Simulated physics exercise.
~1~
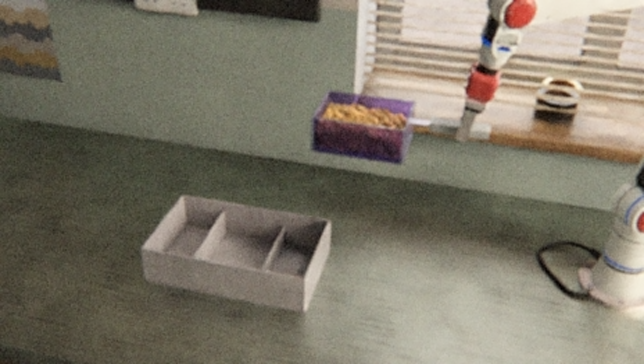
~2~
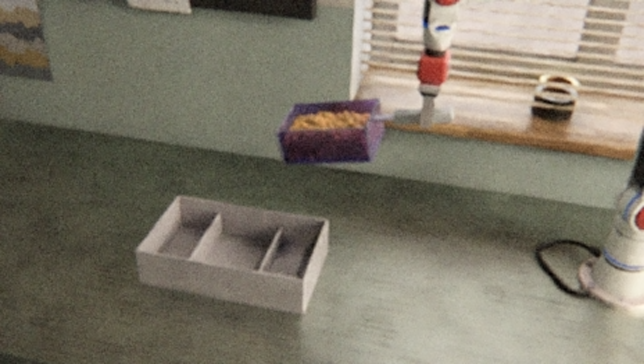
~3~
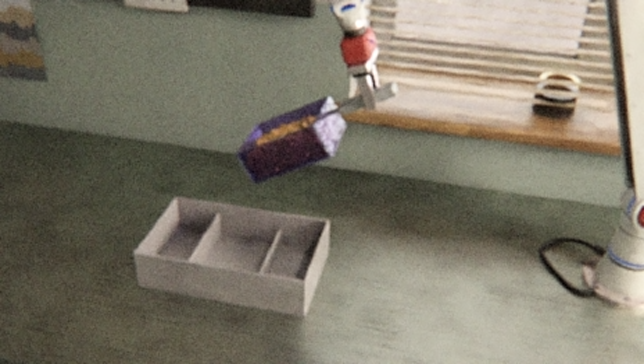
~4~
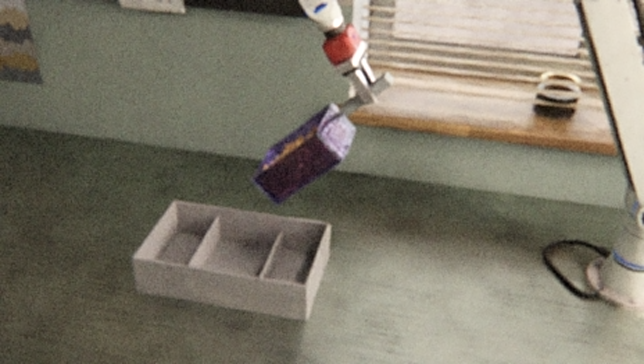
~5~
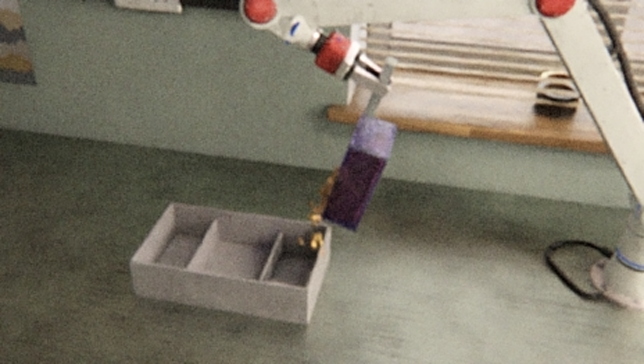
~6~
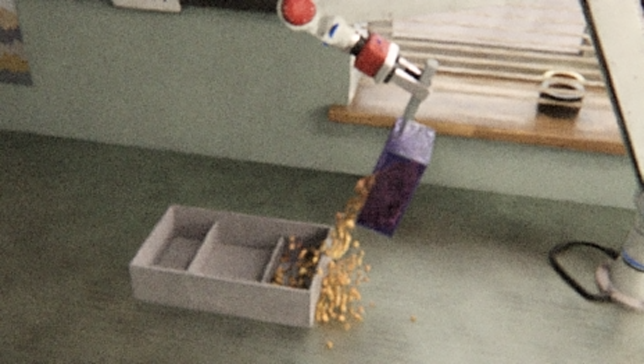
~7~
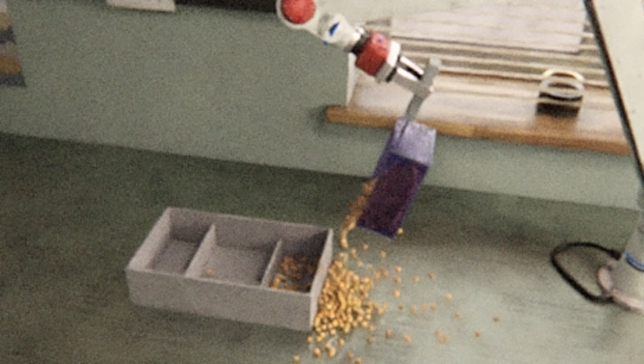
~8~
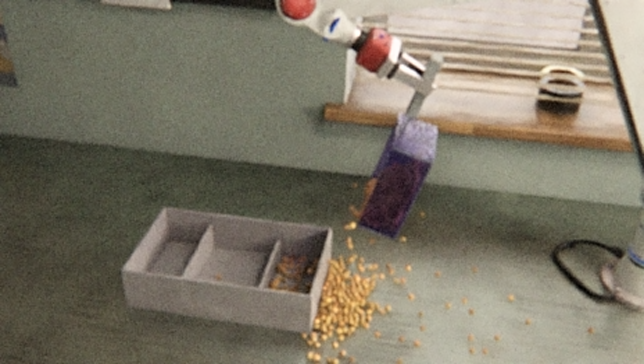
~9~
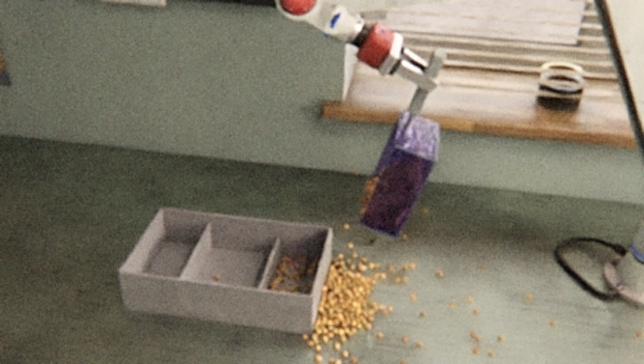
Robot arm tipping chickpeas from a purple box toward a divided grey crate, many spilling onto the table beside its right end.
